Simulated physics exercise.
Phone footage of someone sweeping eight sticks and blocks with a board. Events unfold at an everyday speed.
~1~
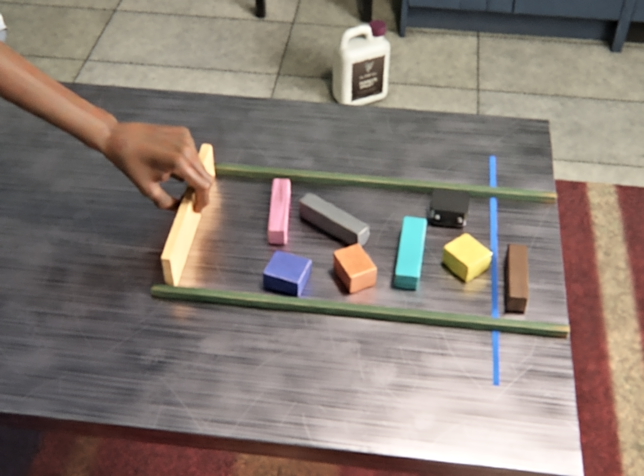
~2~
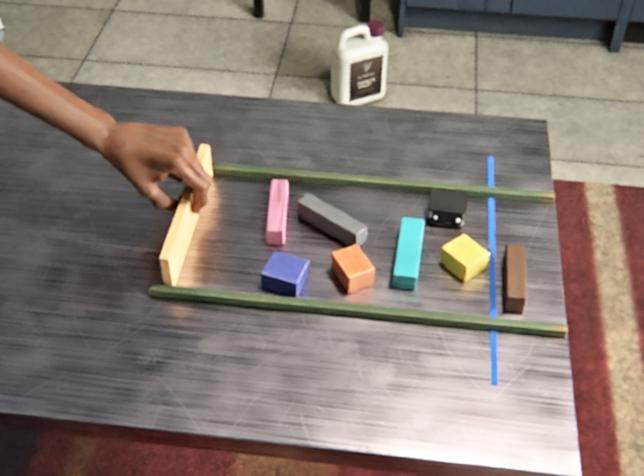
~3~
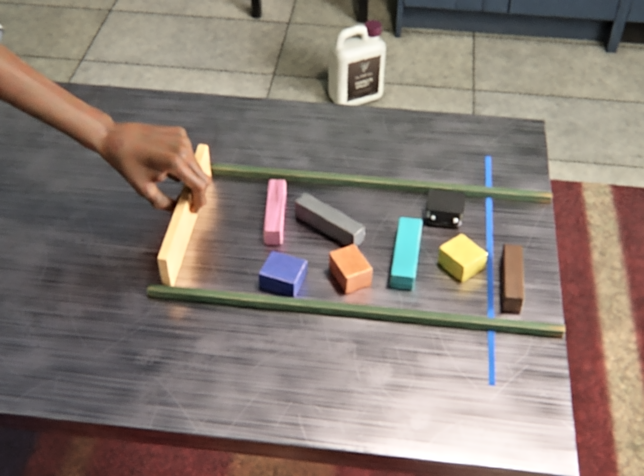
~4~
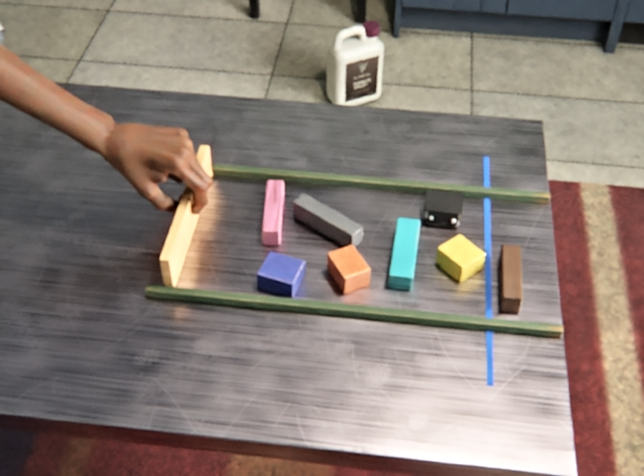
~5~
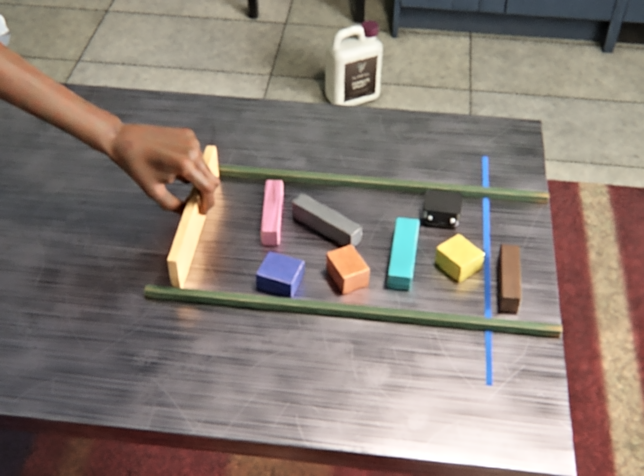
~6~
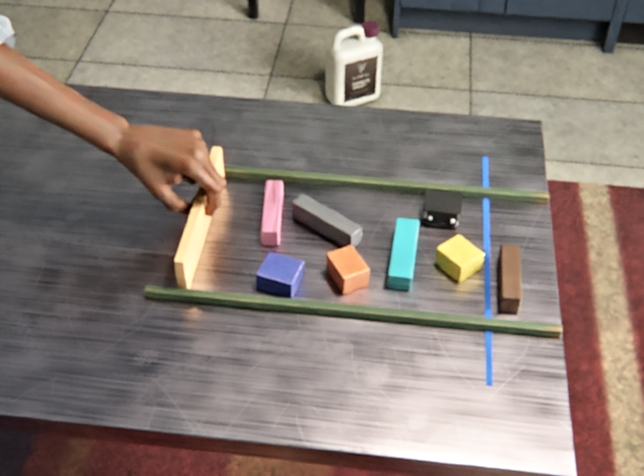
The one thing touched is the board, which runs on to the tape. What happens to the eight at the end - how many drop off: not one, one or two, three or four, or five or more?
The number gone is small: One or two.
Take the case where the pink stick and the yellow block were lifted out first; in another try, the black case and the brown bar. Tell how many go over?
You'd see 1 fallen, and 1 in the other try.
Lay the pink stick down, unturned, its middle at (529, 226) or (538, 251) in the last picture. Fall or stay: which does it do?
In that order: Slips off, then slips off.
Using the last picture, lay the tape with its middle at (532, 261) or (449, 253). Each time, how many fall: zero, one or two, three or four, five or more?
Number down, tape by tape: At least five / not one.
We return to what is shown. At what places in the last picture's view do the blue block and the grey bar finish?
The blue block ends at (508, 293) and the grey bar at (514, 238).
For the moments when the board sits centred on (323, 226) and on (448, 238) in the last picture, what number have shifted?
The first number is 5, the next one 8.
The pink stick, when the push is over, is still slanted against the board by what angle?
Some 0 degrees.
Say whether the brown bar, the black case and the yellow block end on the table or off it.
So the brown bar comes off; as for the black case, it remains aboard; and the yellow block comes off.
Soon after, none off yet; brown bar at rest near (509, 278); yellow block at rest near (459, 258); black case at rest near (442, 210).
Then, none off yet; brown bar at rest near (509, 278); yellow block moved a little near (473, 258); black case at rest near (442, 210).
Further on, none off yet; brown bar moved a little near (542, 285); yellow block moved well along near (535, 247); black case moved about its own width near (498, 210).
At rest, the number that fall off is one or two; fallen, yellow block and brown bar.
